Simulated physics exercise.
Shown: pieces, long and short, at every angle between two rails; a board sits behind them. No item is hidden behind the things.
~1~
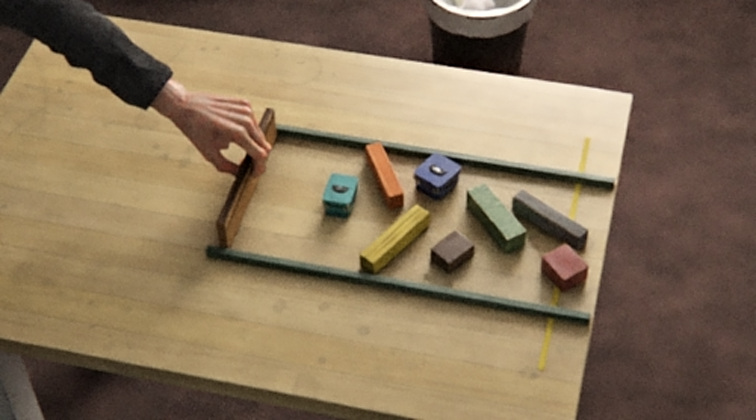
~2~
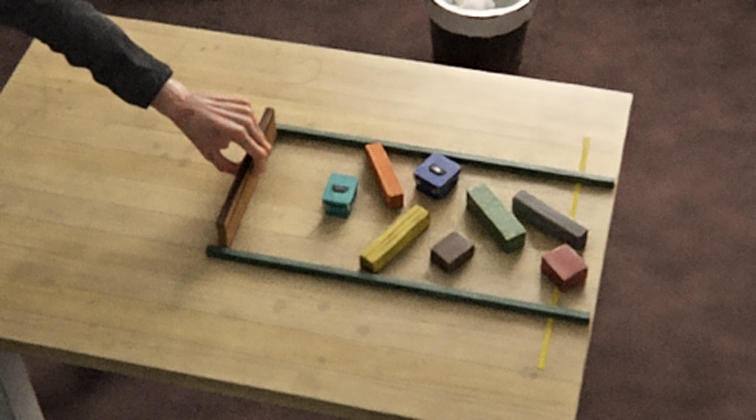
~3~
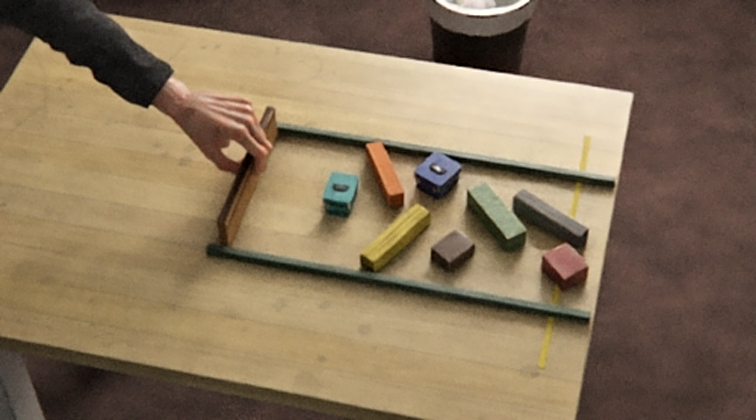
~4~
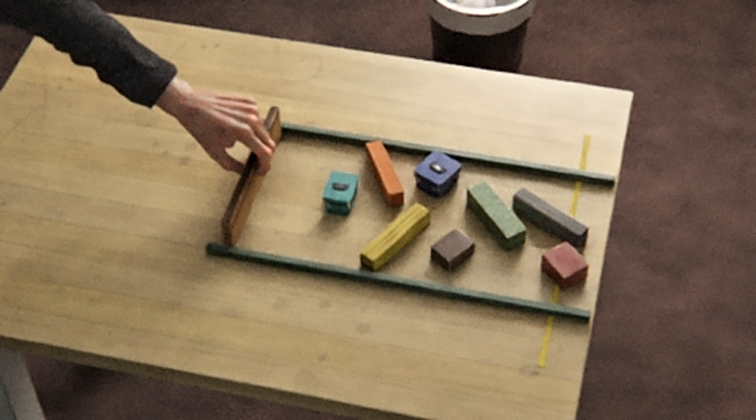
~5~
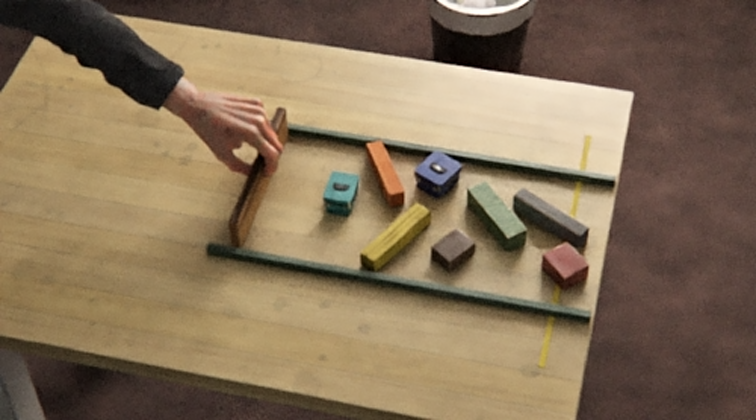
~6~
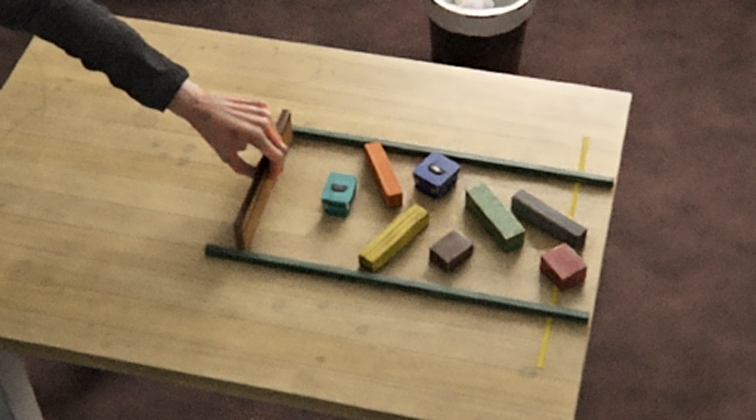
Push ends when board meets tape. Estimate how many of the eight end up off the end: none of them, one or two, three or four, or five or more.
Five or more.
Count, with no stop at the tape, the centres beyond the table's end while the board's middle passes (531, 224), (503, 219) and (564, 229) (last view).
Over the end: 2, 0, 5.
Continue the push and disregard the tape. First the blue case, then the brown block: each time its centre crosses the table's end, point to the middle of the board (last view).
Around (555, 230) first and around (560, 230) second.
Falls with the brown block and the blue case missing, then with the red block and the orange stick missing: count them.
In the first try 3, in the other 3.
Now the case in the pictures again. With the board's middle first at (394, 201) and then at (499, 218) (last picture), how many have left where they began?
One spot: 4. Other spot: 8.
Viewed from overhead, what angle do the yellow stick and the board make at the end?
About 25°.
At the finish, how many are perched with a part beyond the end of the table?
The figure is 2.
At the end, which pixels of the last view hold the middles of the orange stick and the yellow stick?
In the last picture, roughly (599, 208) and (589, 275).
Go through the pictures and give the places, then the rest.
The first picture shows red block (565, 268); grey stick (550, 220); green bar (496, 218); board (248, 177); tape (566, 245).
The second picture shows grey stick (549, 220); orange stick (385, 175).
The third picture shows green bar (496, 216); yellow stick (396, 238).
The fourth picture shows red block (565, 266); board (253, 175).
The fifth picture shows grey stick (550, 218); brown block (453, 250).
The sixth picture shows red block (563, 267); grey stick (549, 219); green bar (495, 217); board (265, 179); tape (565, 244).
Soon after, none off yet; red block at rest near (563, 267); grey stick at rest near (549, 219); green bar at rest near (495, 217).
Then, none off yet; red block at rest near (563, 267); grey stick at rest near (549, 219); green bar moved a little near (507, 220).
Further on, none off yet; red block moved about its own width near (587, 280); grey stick moved about its own width near (606, 236); green bar moved about its own width near (586, 234).
At rest, the number that fall off is five or more; fallen, blue case, brown block, green bar, grey stick and red block.
